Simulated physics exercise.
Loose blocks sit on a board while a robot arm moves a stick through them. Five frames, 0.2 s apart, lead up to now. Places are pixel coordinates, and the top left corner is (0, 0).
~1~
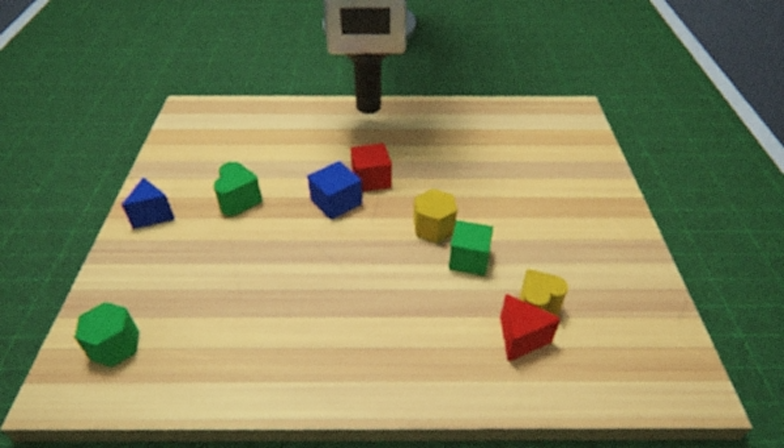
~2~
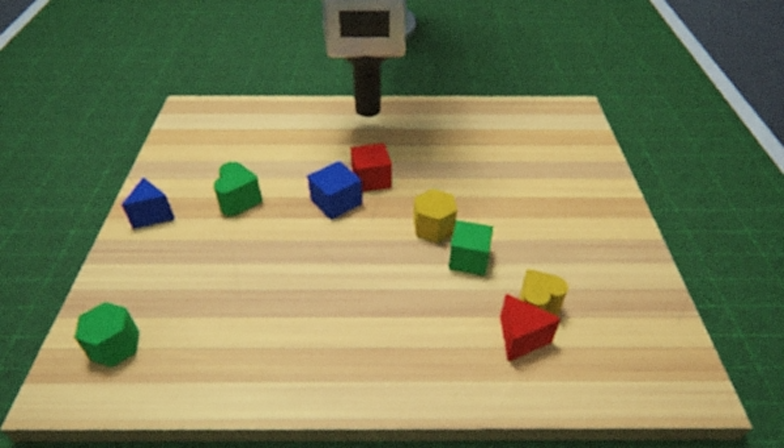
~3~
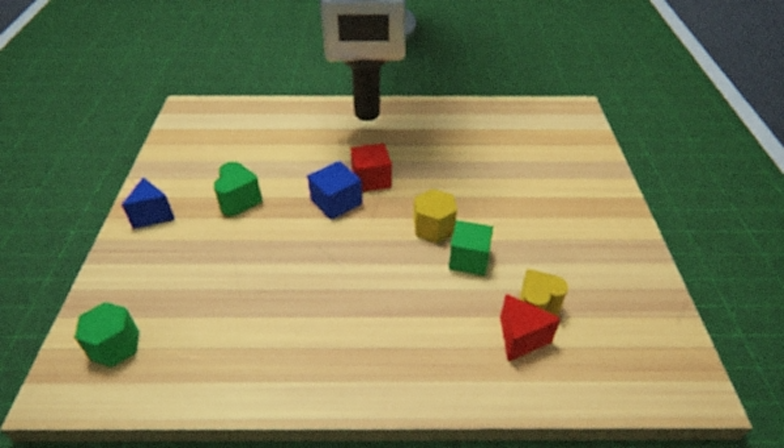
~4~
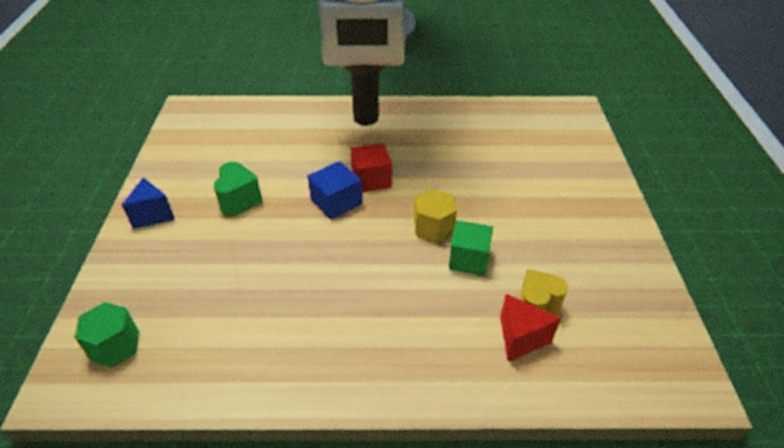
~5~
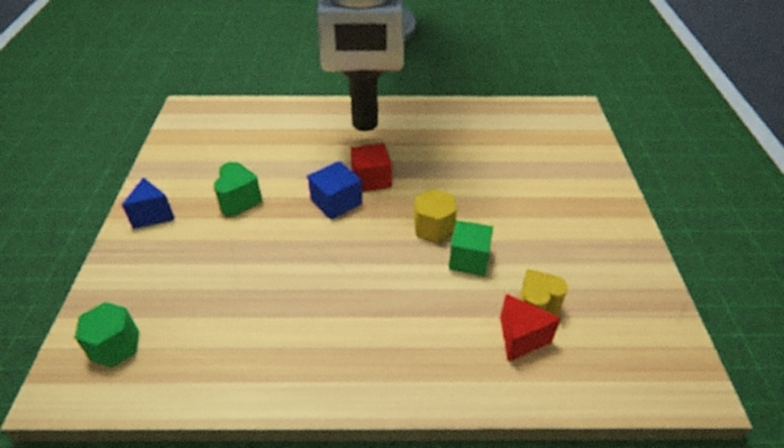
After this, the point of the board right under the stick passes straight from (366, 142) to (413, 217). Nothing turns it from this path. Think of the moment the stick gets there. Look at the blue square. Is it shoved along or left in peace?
That block will leave its spot.
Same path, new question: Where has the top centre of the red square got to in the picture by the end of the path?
About (374, 189).
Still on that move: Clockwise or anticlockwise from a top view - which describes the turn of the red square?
Prediction: Clockwise.
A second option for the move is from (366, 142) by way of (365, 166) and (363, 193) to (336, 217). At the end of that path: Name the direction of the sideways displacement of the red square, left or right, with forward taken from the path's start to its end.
Left.
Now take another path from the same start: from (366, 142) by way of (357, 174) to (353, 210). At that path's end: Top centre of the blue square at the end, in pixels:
I predict (317, 196).
On the path given first. One third of the way, stick (380, 148); red square (372, 161), turned 15° clockwise.
Two thirds of the way, stick (396, 172); blue square (328, 183), turned 25° clockwise; red square (375, 183), turned 60° clockwise.
At the end, stick (414, 199); blue square (328, 183), turned 25° clockwise; red square (374, 189), turned 80° clockwise; yellow six-sided block (443, 208); green square unmoved.
